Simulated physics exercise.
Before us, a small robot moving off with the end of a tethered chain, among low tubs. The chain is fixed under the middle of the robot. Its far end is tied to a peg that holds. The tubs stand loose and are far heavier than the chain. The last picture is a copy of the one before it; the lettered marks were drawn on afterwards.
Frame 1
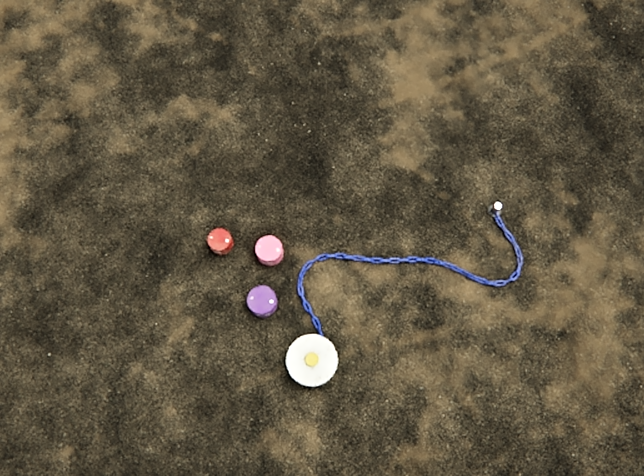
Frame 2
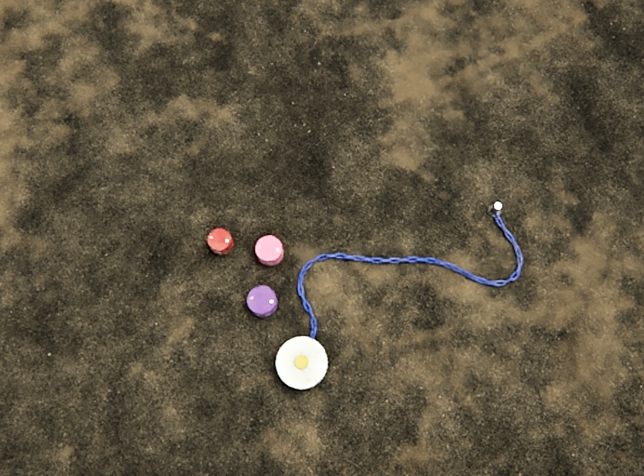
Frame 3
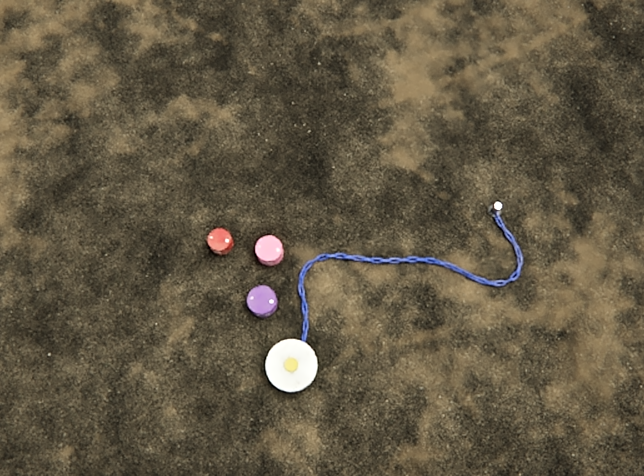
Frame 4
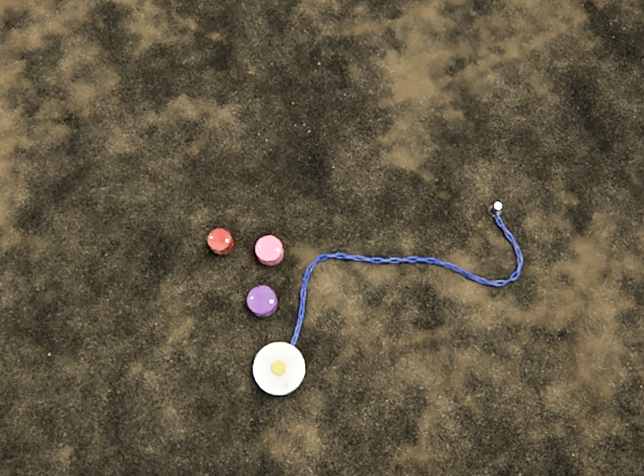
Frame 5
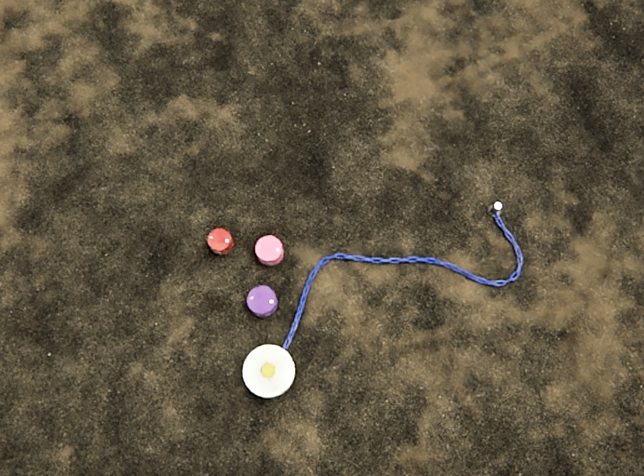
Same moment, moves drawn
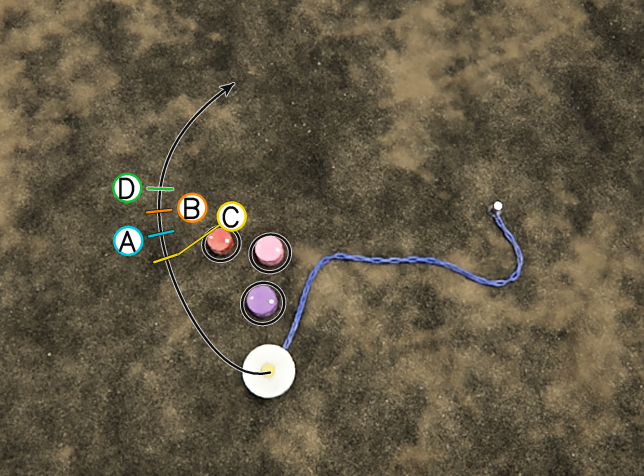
The video shows a round white disc attached to a blue chain, its far end fixed at a small peg, sliding slowly left across a mottled brown surface, passing below three small red, pink and purple tubs that stay still.
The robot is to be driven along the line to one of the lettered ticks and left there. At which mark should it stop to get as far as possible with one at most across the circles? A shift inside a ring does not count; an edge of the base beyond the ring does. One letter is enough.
The farthest stop within the limit is B.
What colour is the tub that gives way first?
The purple tub.
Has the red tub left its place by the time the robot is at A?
By then, no.
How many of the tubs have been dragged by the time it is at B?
One.
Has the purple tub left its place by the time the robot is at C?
No.
On the copy, A at (161, 234); B at (159, 211); C at (167, 258); D at (160, 189); the route from (270, 373) via (160, 227) to (233, 84).
On B. First, robot (202, 334).
Then, robot (168, 268).
Finally, robot (157, 208); purple tub (264, 278); one over the rings.
By contrast, A is within the limit but short; C is within the limit but short; D has two over the rings.
